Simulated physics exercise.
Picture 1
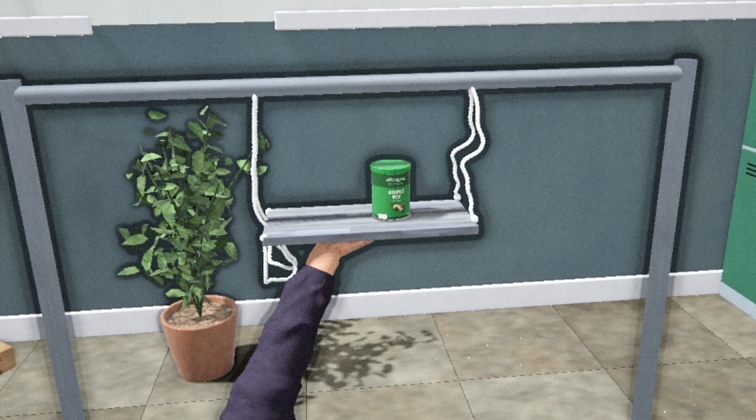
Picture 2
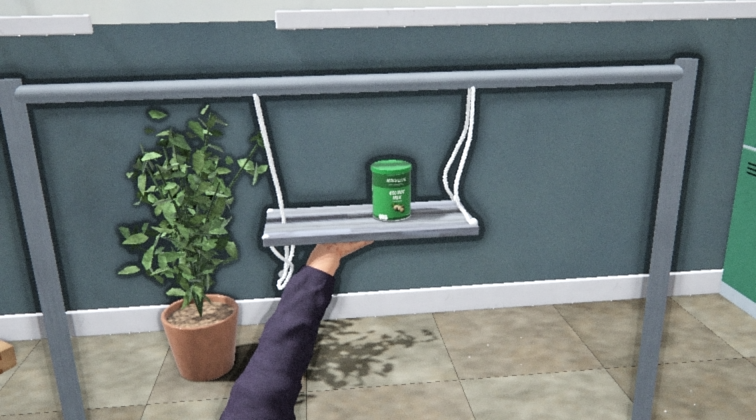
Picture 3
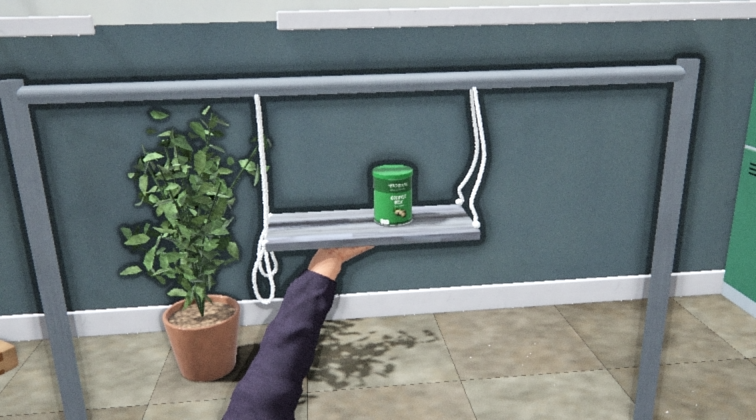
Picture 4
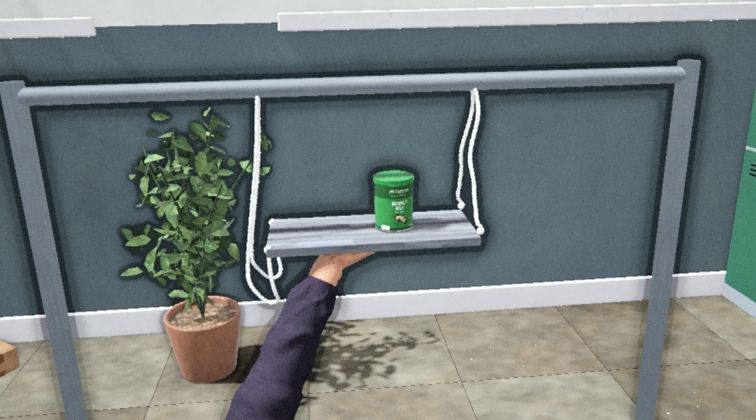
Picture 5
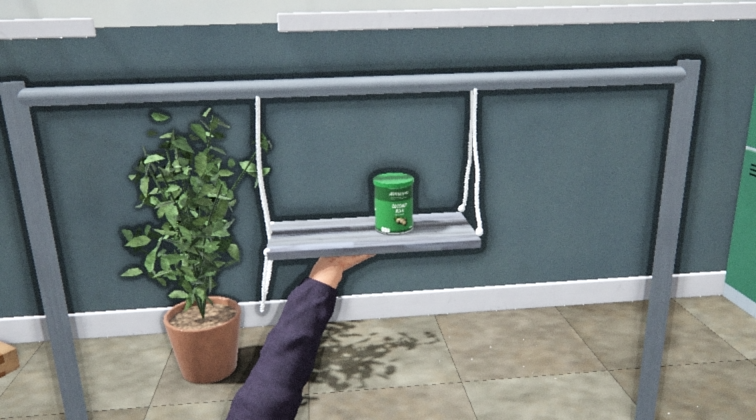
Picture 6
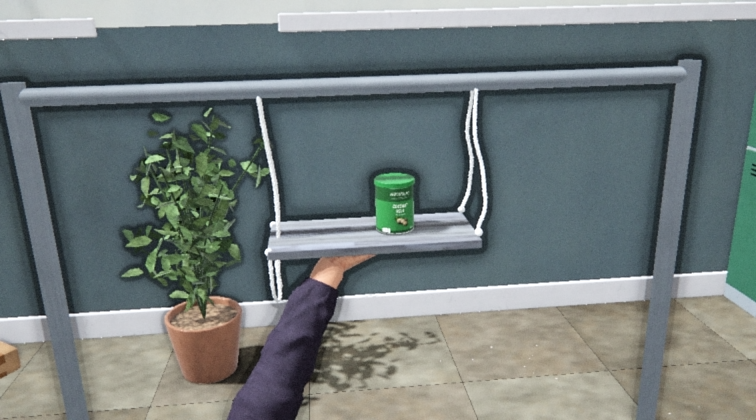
The clip opens on a hand beneath a grey shelf holding a green tin, with white strings running to a bar above and a potted plant at left. The hand, shelf and tin lower very slightly, while the slack strings sway and shift, the left ones still looping below the shelf.
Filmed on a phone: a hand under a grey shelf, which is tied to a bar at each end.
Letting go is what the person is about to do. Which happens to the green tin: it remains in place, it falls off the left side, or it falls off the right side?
It falls off the left side.
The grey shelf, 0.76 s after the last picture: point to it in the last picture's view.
I'd put it at roughly (414, 291) in the last view.
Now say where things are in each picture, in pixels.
Green tin (391, 190); grey shelf (372, 236), in the first picture.
Green tin (391, 191), in the second picture.
Green tin (393, 196), in the third picture.
Green tin (394, 201); grey shelf (375, 247), in the fourth picture.
Green tin (394, 204), in the fifth picture.
Green tin (395, 204); grey shelf (376, 250); left strings slack, hanging in a loop; right strings almost straight, in the sixth picture.
Then, 0.76 s on from there, board tipped 42° down to the left; tin on the floor.
Then, 1.38 s on from there, board tipped 40° down to the left; tin on the floor.
In the end, board tipped 41° down to the left; tin on the floor. The green tin falls from the left end.
